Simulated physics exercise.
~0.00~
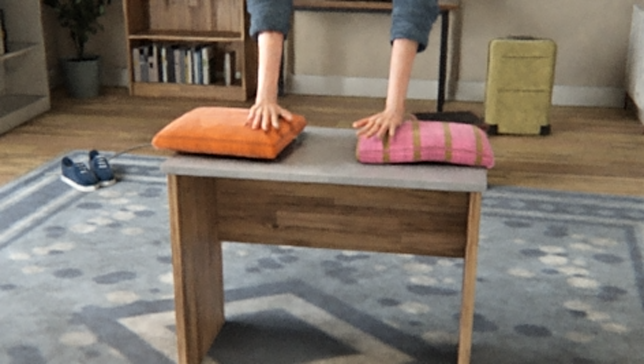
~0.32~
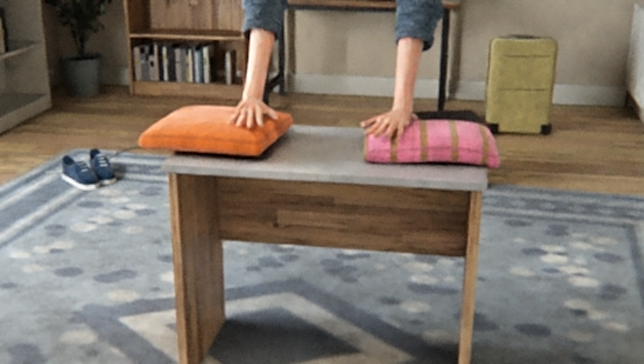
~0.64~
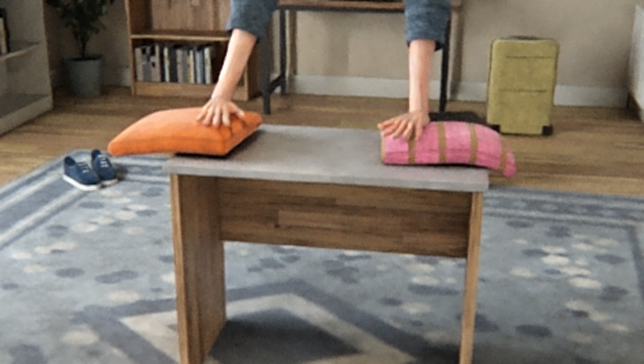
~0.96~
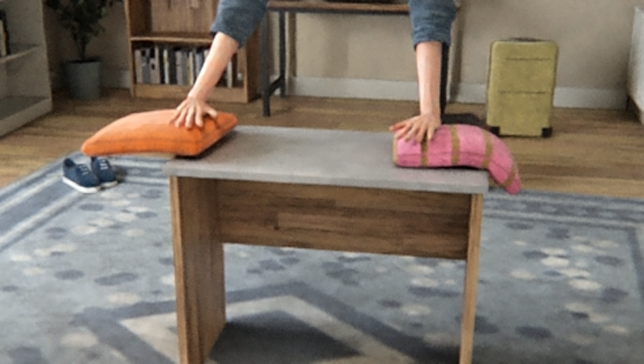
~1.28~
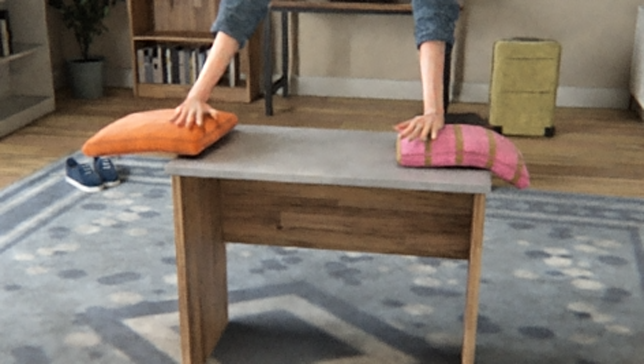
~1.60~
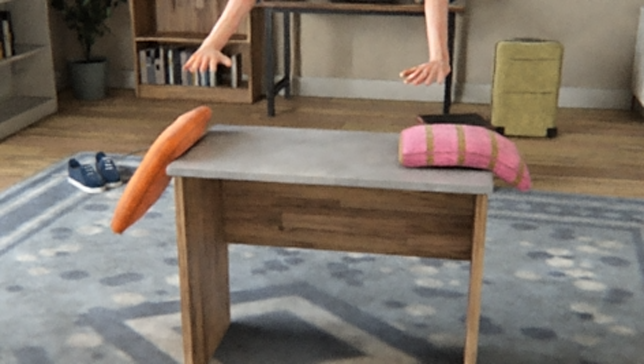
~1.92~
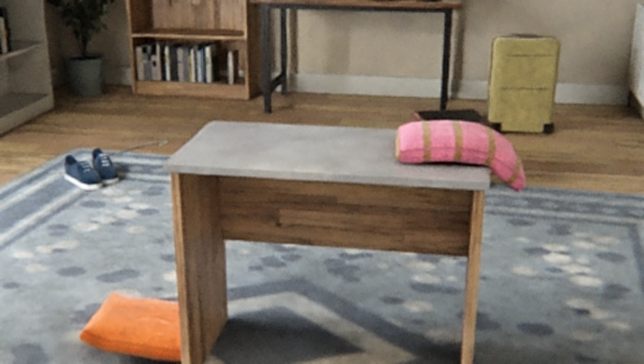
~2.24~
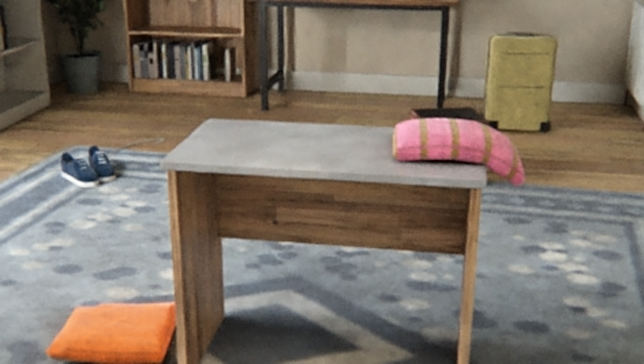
The footage shows two hands pushing an orange cushion left and a pink striped soft item right on a low table. Once the hands let go and withdraw, the cushion tips off the left end onto the rug, while the pink item stays, overhanging the right edge.
